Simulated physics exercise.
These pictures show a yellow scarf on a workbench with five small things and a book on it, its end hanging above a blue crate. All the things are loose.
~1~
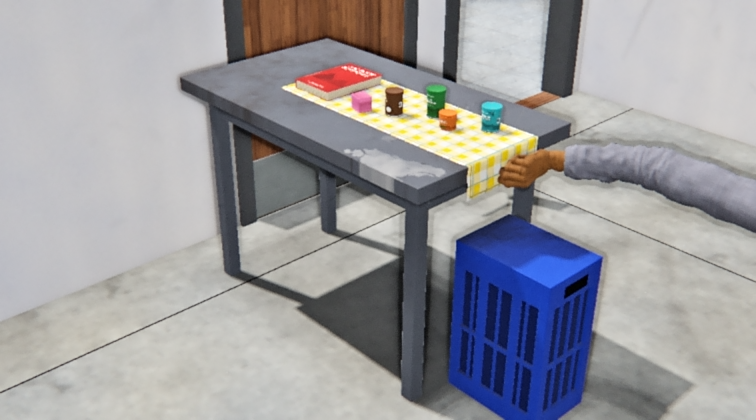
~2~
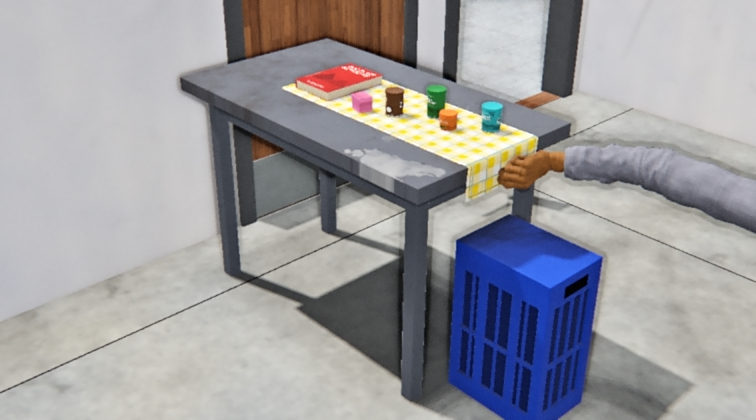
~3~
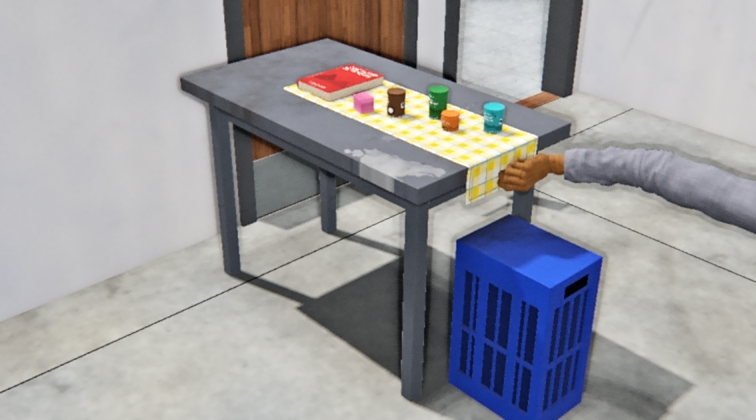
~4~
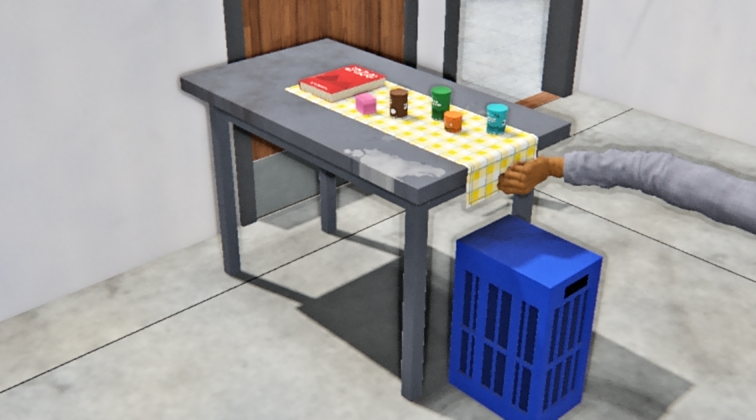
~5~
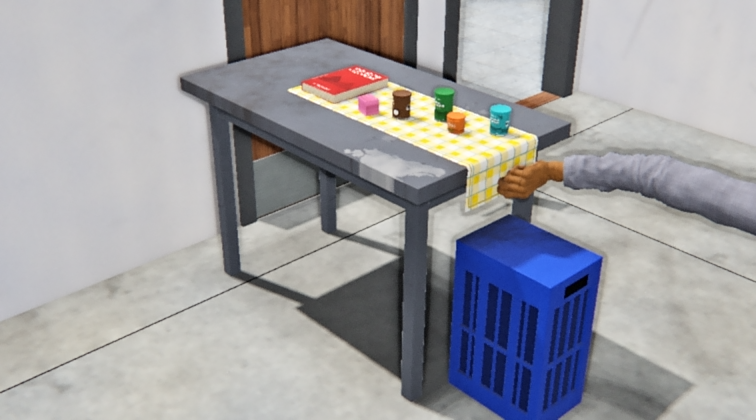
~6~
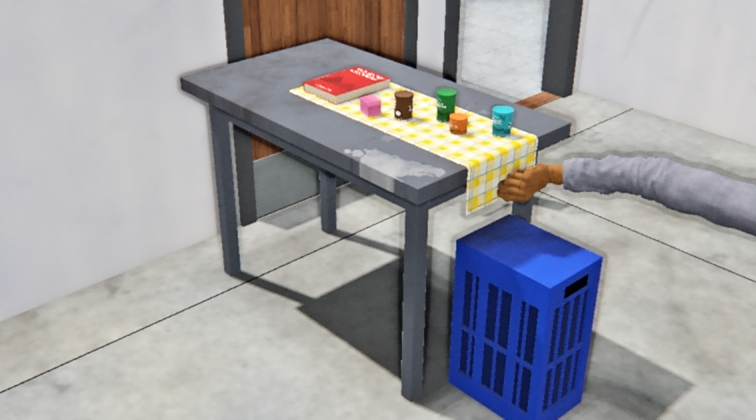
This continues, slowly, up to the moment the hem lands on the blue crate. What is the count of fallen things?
The answer is one.
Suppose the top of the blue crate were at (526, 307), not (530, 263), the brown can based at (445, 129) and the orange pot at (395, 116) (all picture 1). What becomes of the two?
The brown can falls; the orange pot holds on.
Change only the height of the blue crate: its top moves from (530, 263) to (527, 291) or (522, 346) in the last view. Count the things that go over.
The count: 2 and 4.
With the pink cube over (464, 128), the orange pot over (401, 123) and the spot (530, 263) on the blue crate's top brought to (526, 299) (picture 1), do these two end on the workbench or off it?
The pink cube drops off, the orange pot keeps its place on top.
Early on, hem near (500, 217); all still up.
Midway, hem on the crate; turquoise can gone.
Finally, hem on the crate; turquoise can gone. Over the edge go one.
